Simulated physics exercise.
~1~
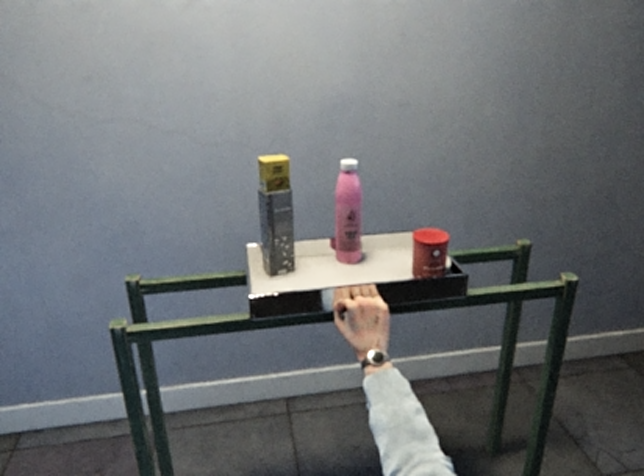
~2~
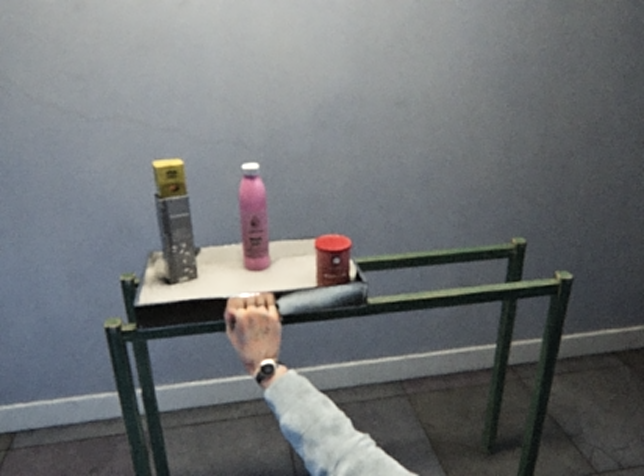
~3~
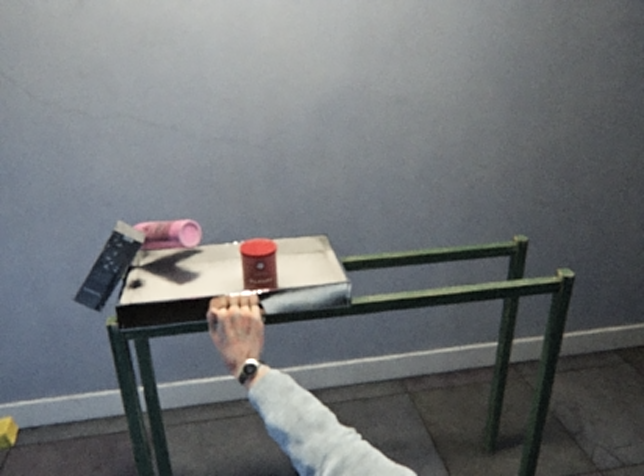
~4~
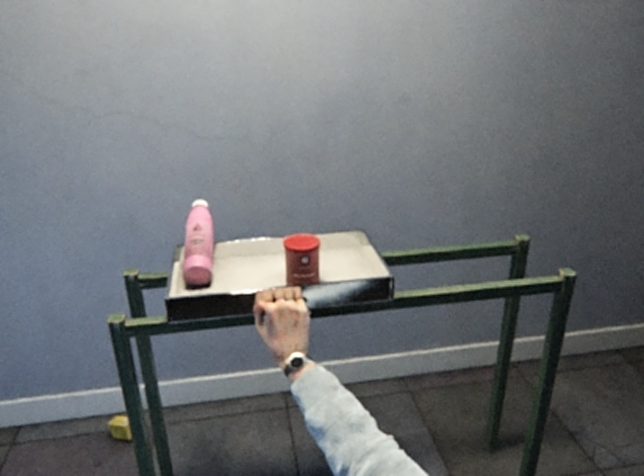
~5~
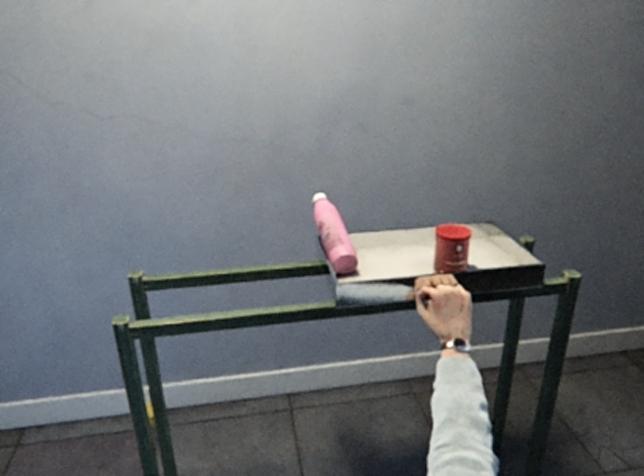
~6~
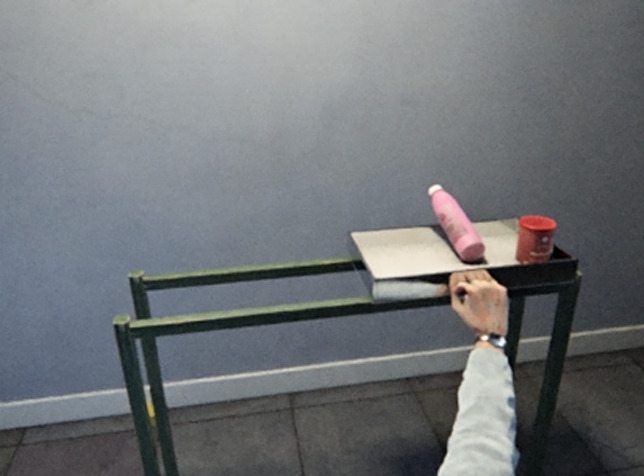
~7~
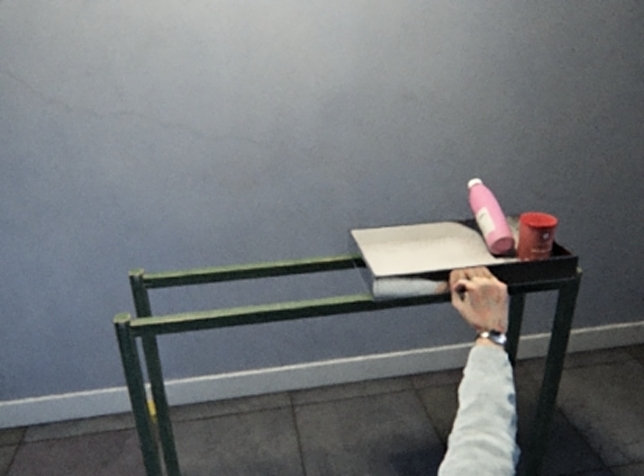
A shallow tray on green metal runners, carrying a grey carton topped by a yellow packet, a pink bottle and a red tin, slides left, pushed by a hand at its front edge. At the left end the yellow packet drops to the floor, the carton tips upside down over the edge and the bottle topples. The hand then moves the tray back to the right, the carton now gone and the bottle leaning. At the right end the tray stops, with the bottle tilted beside the upright tin and the hand still on the edge.
